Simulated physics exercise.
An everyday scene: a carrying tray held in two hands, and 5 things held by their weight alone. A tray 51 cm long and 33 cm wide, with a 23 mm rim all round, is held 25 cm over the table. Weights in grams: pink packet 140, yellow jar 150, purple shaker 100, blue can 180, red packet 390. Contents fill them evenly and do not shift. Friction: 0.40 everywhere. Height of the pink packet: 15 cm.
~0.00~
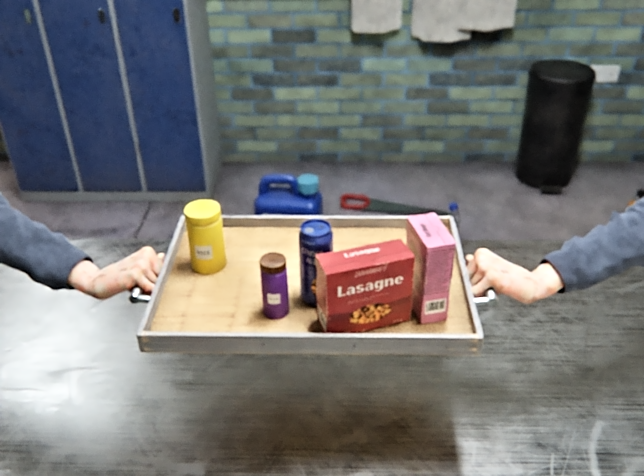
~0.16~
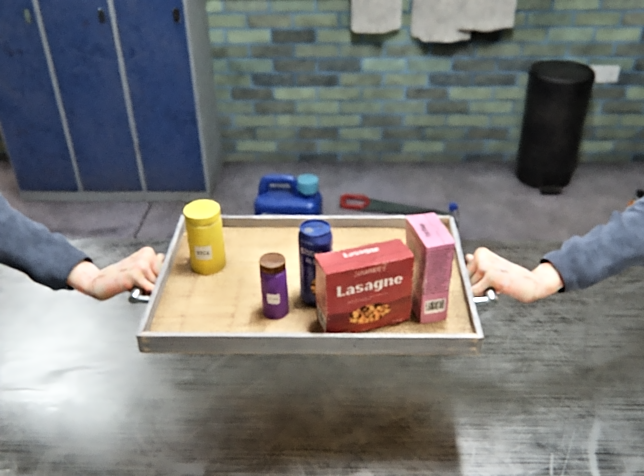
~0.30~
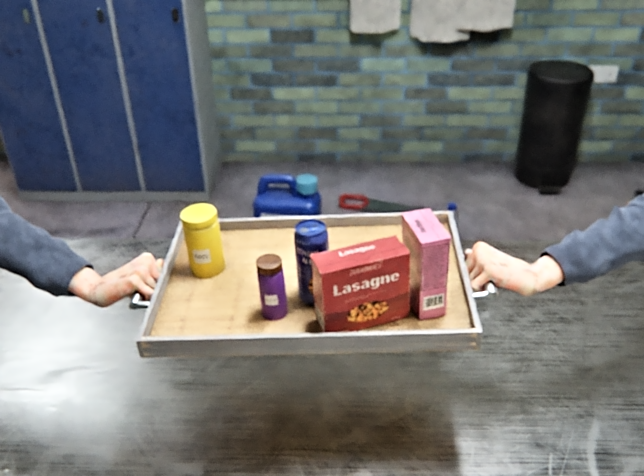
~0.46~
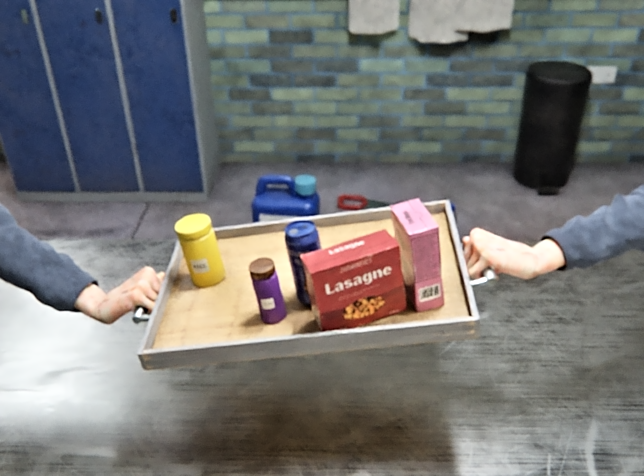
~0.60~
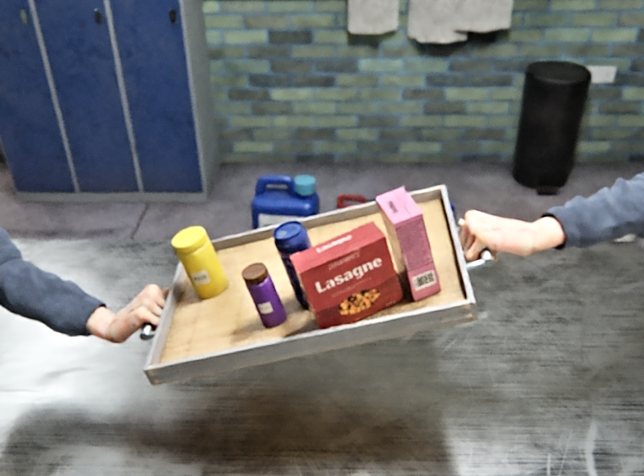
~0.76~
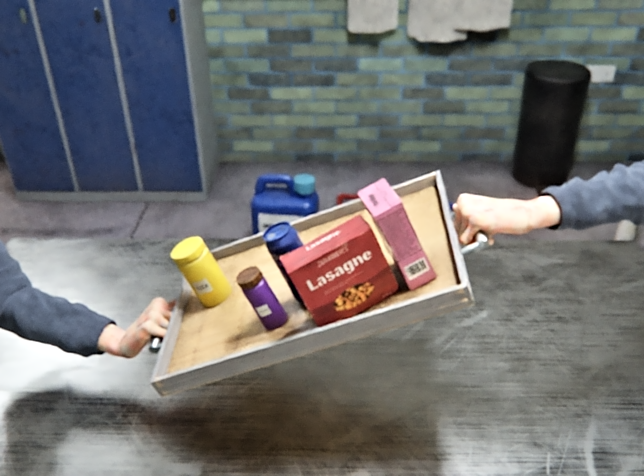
Tray of packets, jar, shaker and can held level by two hands, then tilting steadily with its left edge down.
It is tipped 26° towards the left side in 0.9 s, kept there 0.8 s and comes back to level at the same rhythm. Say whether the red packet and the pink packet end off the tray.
The red packet remains on the tray; the pink packet remains on the tray.
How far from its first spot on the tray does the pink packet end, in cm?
Some 13 cm.
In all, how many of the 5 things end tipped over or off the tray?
In all, 3.
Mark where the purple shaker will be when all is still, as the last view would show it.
Around (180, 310).
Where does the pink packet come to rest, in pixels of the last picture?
Near (349, 301).
By 1.06 s, tray tilted 26°, left edge down; pink packet rocked 23° off its seat near (368, 240); red packet 5 cm from its spot near (306, 285); purple shaker rocked 50° off its seat.
By 1.16 s, tray tilted 26°, left edge down; pink packet rocked 35° off its seat near (355, 249); red packet 10 cm from its spot near (282, 295); blue can on its side.
By 1.36 s, tray tilted 26°, left edge down; pink packet on its side near (342, 287); red packet 16 cm from its spot near (245, 312); purple shaker on its side.
When it is over (3.2 s), lying over on the tray, pink packet, purple shaker and blue can; not toppled but over 5 cm from the start, red packet; the last one within 5 cm of the start. In the last view, red packet near (257, 293), pink packet near (349, 301).
